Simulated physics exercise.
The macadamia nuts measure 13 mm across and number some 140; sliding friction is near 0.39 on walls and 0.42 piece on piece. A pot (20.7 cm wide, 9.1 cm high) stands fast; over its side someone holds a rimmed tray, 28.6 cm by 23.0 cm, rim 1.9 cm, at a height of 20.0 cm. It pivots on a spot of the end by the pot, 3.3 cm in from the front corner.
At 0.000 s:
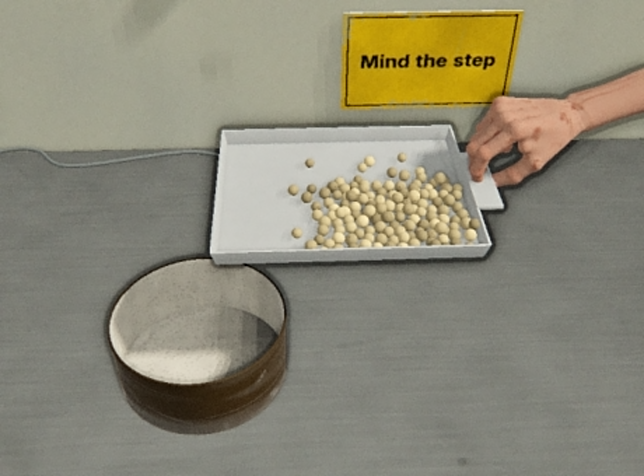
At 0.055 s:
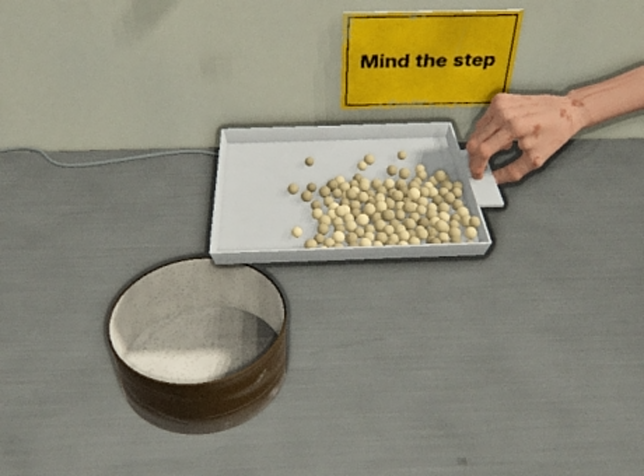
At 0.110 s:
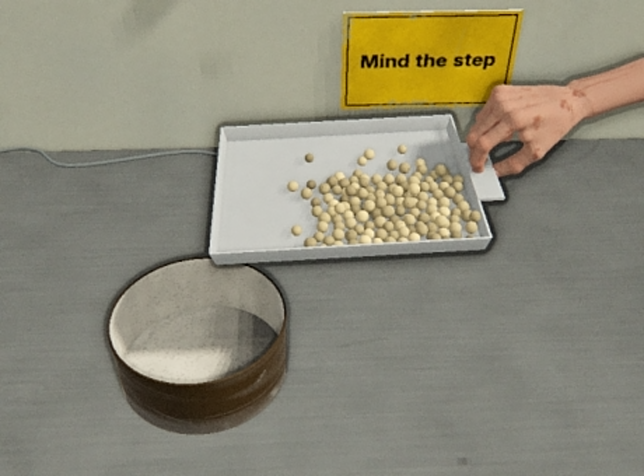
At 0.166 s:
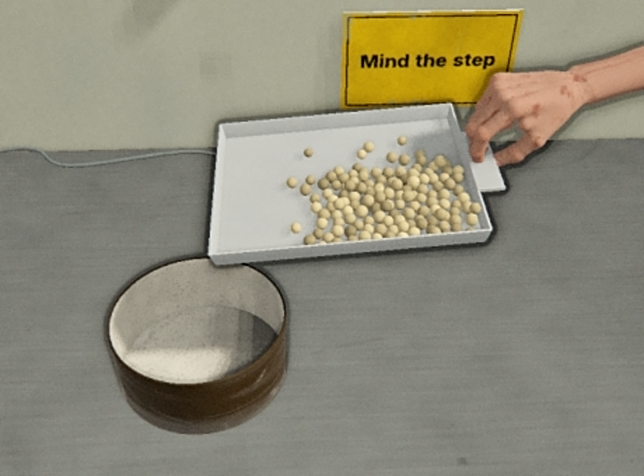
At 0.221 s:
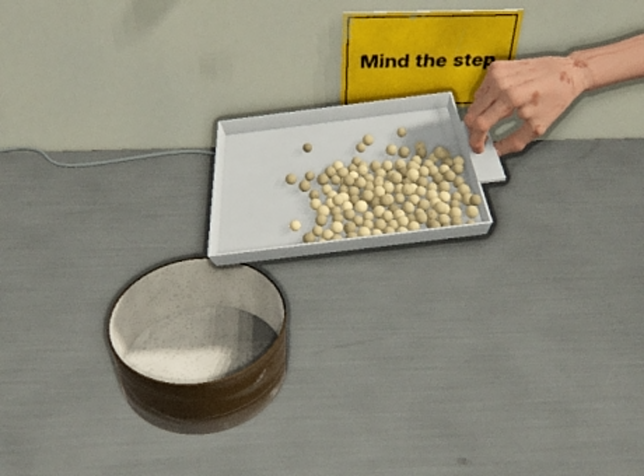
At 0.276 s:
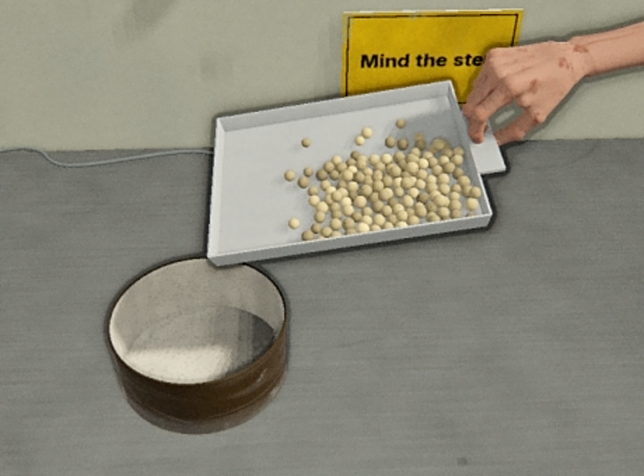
White tray of round, pale nuts tilting slightly as a hand raises its right end, beside a brown pot on a grey surface.
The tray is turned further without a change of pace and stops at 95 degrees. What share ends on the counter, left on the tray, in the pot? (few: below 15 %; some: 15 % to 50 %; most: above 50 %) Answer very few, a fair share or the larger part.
Counter very few, tray very few, pot the larger part.
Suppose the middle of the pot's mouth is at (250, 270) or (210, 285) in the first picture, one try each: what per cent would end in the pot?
About 0 and 50 per cent.
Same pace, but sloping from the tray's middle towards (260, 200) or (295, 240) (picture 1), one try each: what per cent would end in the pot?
Some 80 and 60 per cent.
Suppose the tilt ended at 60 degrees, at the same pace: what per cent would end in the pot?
It would be near 10 per cent.
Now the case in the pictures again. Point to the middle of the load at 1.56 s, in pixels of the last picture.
Near (227, 202).
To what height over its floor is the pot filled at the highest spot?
About 3.5 cm.
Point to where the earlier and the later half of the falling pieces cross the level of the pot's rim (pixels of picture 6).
At about (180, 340), then at (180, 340).
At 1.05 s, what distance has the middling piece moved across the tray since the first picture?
Some 11 cm.
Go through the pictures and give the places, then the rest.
In the first frame, tray tilt 0 degrees, front corners at (215, 250) and (486, 242); middle of the pieces at (389, 206); pot at (198, 316).
In the second frame, tray tilt 1 degrees, front corners at (215, 250) and (486, 240); middle of the pieces at (389, 205).
In the third frame, tray tilt 3 degrees, front corners at (214, 250) and (486, 235); middle of the pieces at (389, 200).
In the fourth frame, tray tilt 5 degrees, front corners at (213, 251) and (486, 227), lowest corner left front; middle of the pieces at (388, 194).
In the fifth frame, tray tilt 8 degrees, front corners at (213, 252) and (486, 220), lowest corner left front; middle of the pieces at (388, 188).
In the sixth frame, tray tilt 11 degrees, front corners at (212, 253) and (486, 212), lowest corner left front; middle of the pieces at (387, 182); pot at (198, 315). The tray's pace is about 50 degrees a second.
Then, at 1.05 s, tilt 50 degrees; the tray holds 95 %, the pot 0 %.
Then, at 1.56 s, tilt 76 degrees; the tray holds 90 %, the pot 10 %.
After 2.14 s, tilt 95 degrees; the tray holds 5 %, the pot 85 %.
In the end, at 3.2 s, counter 0 %, tray 0 %, pot 100 %.
